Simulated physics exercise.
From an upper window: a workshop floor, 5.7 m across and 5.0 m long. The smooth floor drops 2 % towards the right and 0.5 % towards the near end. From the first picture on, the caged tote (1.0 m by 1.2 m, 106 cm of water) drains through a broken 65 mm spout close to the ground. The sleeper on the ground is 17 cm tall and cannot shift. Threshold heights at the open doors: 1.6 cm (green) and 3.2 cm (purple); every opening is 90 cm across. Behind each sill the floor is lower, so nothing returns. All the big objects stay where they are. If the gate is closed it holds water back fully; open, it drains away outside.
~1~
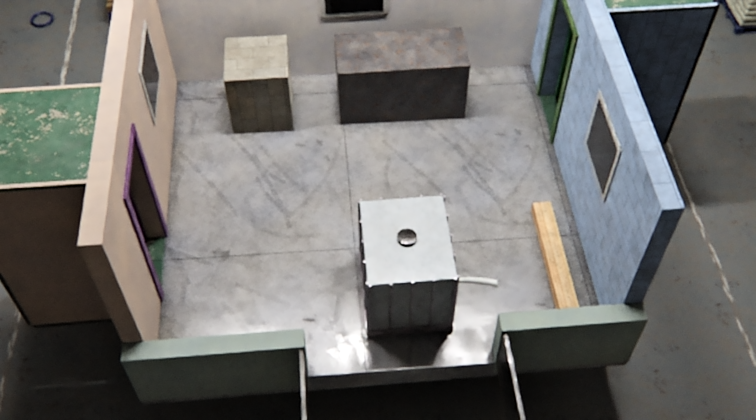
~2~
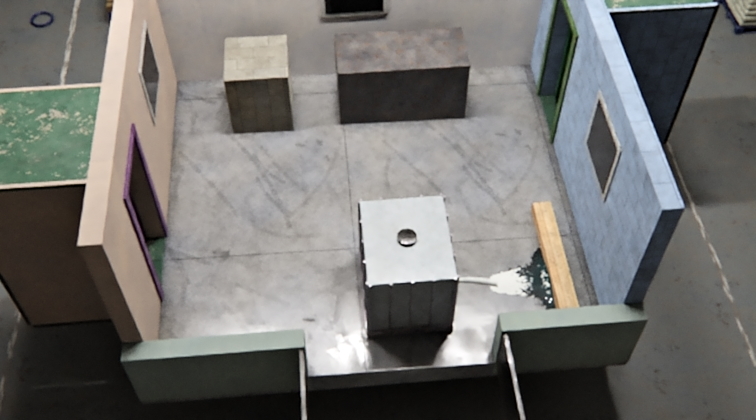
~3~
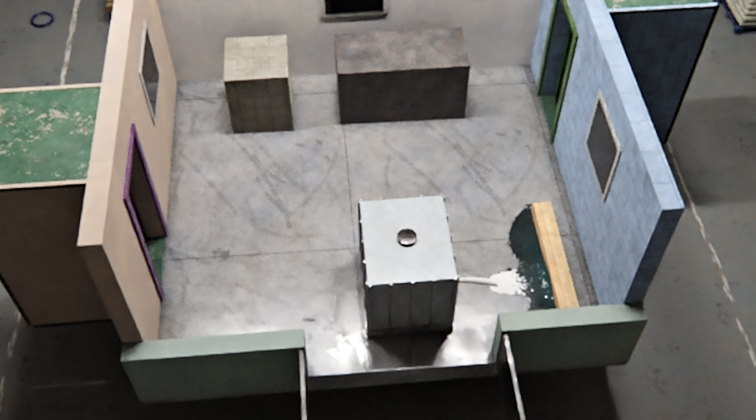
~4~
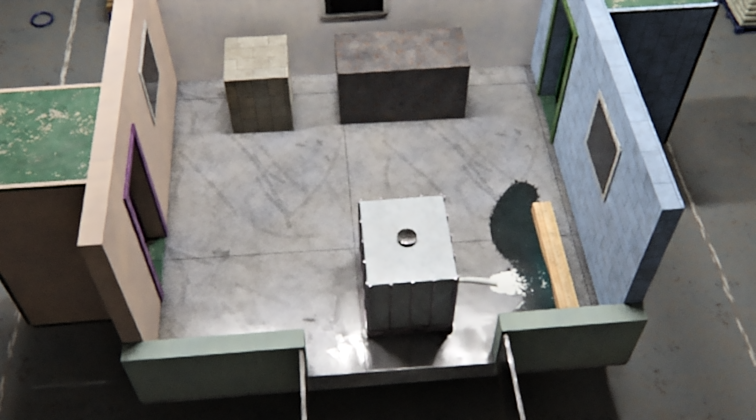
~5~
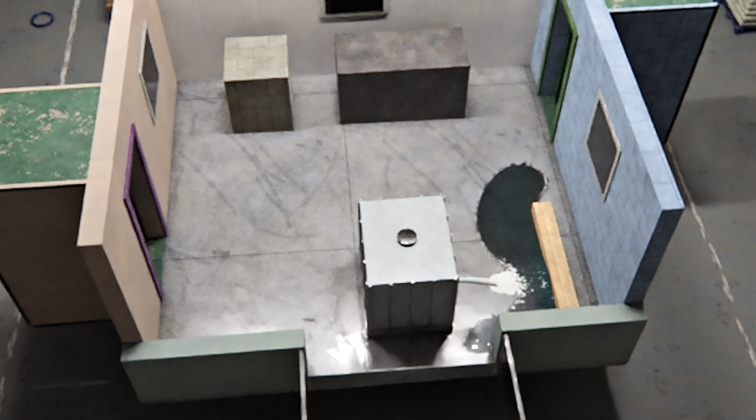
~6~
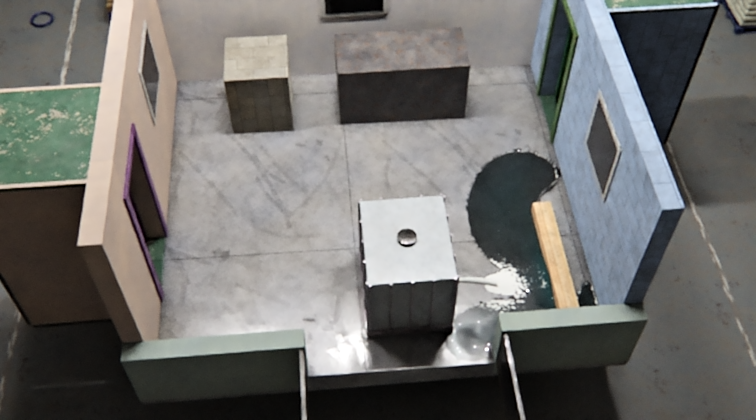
At the start, a short jet of water sticks out from the right side of a pale boxy tank on a dry grey floor. The water lands beside a wooden beam, foaming white, and a dark sheet spreads up along the beam, then widens into a rounded pool and wraps around its far end.
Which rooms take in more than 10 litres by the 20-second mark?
One by one: At the green door it exceeds the limit; at the purple door it does not reach the limit.
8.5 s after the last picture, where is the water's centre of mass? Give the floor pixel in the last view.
Around (528, 222).
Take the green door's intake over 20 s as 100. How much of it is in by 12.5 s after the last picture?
About 40 per cent.
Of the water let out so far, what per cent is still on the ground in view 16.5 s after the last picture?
About 80 per cent.
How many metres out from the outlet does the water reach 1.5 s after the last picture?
Some 3.2 m out.
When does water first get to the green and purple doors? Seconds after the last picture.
Green 2.2 s, purple not within the 20 s.
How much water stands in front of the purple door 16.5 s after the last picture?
Some 0.0 cm.
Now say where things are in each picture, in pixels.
In the first frame, the jet has just started at (466, 280); the ground is still dry.
The second frame shows from the spout at (466, 280) the water has spread over 0.3 m2; its tip is at (540, 251), and it is 1.8 cm deep on average.
The third frame shows the jet leaves at (466, 280); the sheet reaches (530, 209), 1.9 m away, and wets 0.8 m2.
The fourth frame shows from the spout at (466, 280) the water has spread over 1.4 m2; its tip is at (528, 186), and it is 1.1 cm deep on average.
The fifth frame shows the jet leaves at (466, 280); the sheet reaches (532, 170), 2.5 m away, and wets 2.1 m2.
The sixth frame shows the jet leaves at (466, 280); the sheet reaches (533, 157), 2.7 m away, and wets 2.9 m2.
Then, 1.5 s after the last picture water covers 20 % of the floor and is deepest (10 cm) near (548, 280); green door not reached, purple door not reached.
Then, 4.5 s after the last picture water covers 25 % of the floor and is deepest (10 cm) near (548, 280); green door 1.8 cm at the sill, 0 L in, purple door not reached.
Then, 8.5 s after the last picture water covers 30 % of the floor and is deepest (10 cm) near (548, 280); green door 2.6 cm at the sill, 1 L in, purple door not reached.
Then, 12.5 s after the last picture water covers 30 % of the floor and is deepest (10 cm) near (548, 280); green door 3.1 cm at the sill, 8 L in, purple door not reached.
Then, 16.5 s after the last picture water covers 35 % of the floor and is deepest (10 cm) near (548, 280); green door 3.5 cm at the sill, 22 L in, purple door not reached.
